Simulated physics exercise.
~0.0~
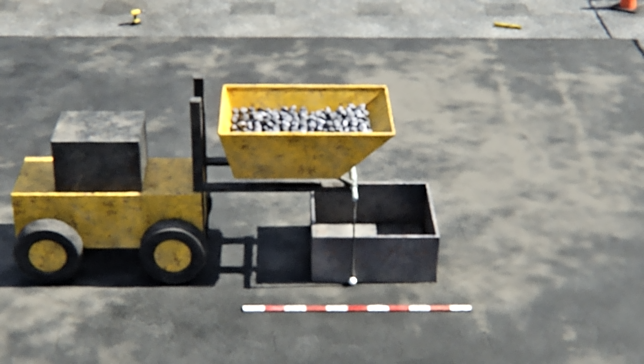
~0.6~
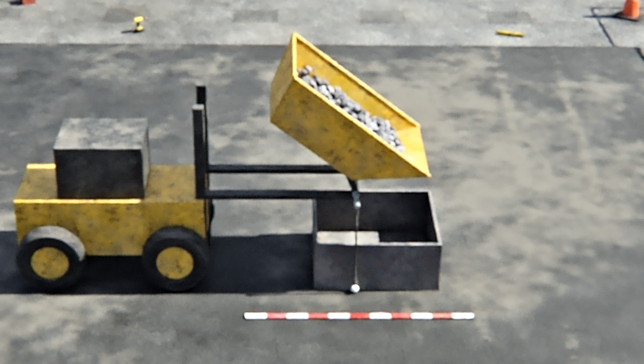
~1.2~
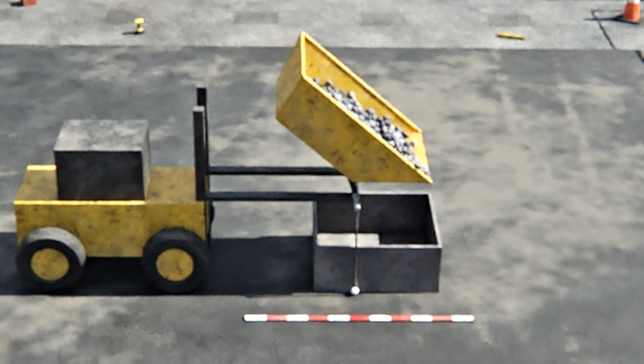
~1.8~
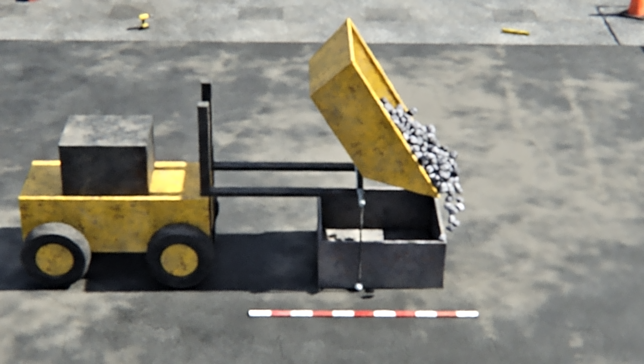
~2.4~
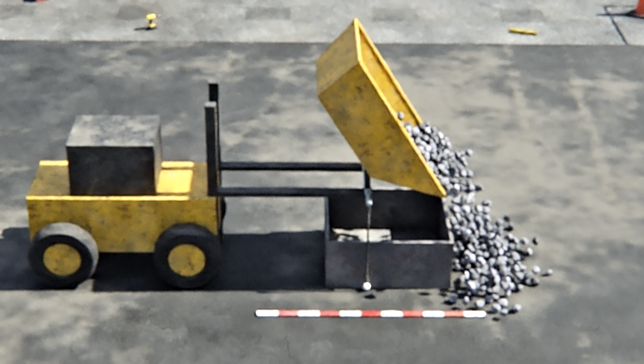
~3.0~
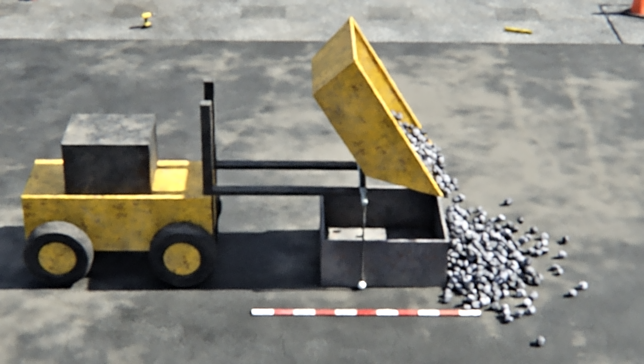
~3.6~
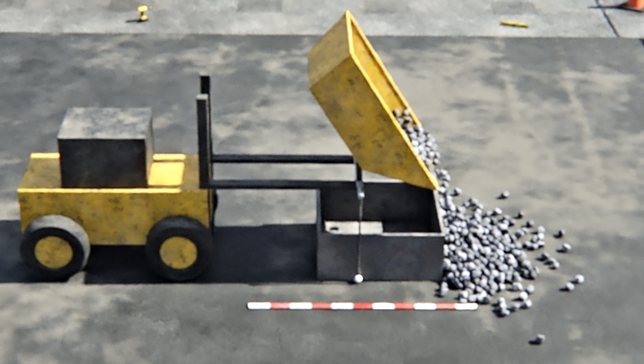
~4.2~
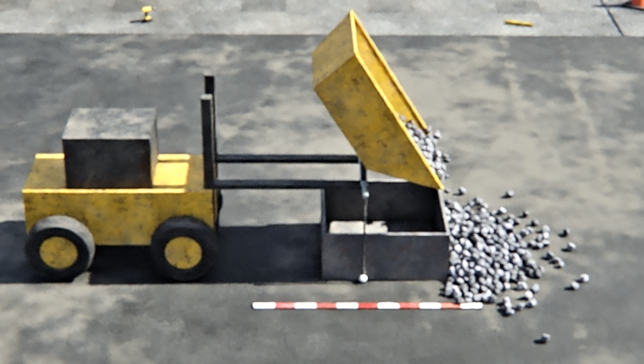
A yellow skip on a forklift tips right, spilling grey stones beyond the dark bin.
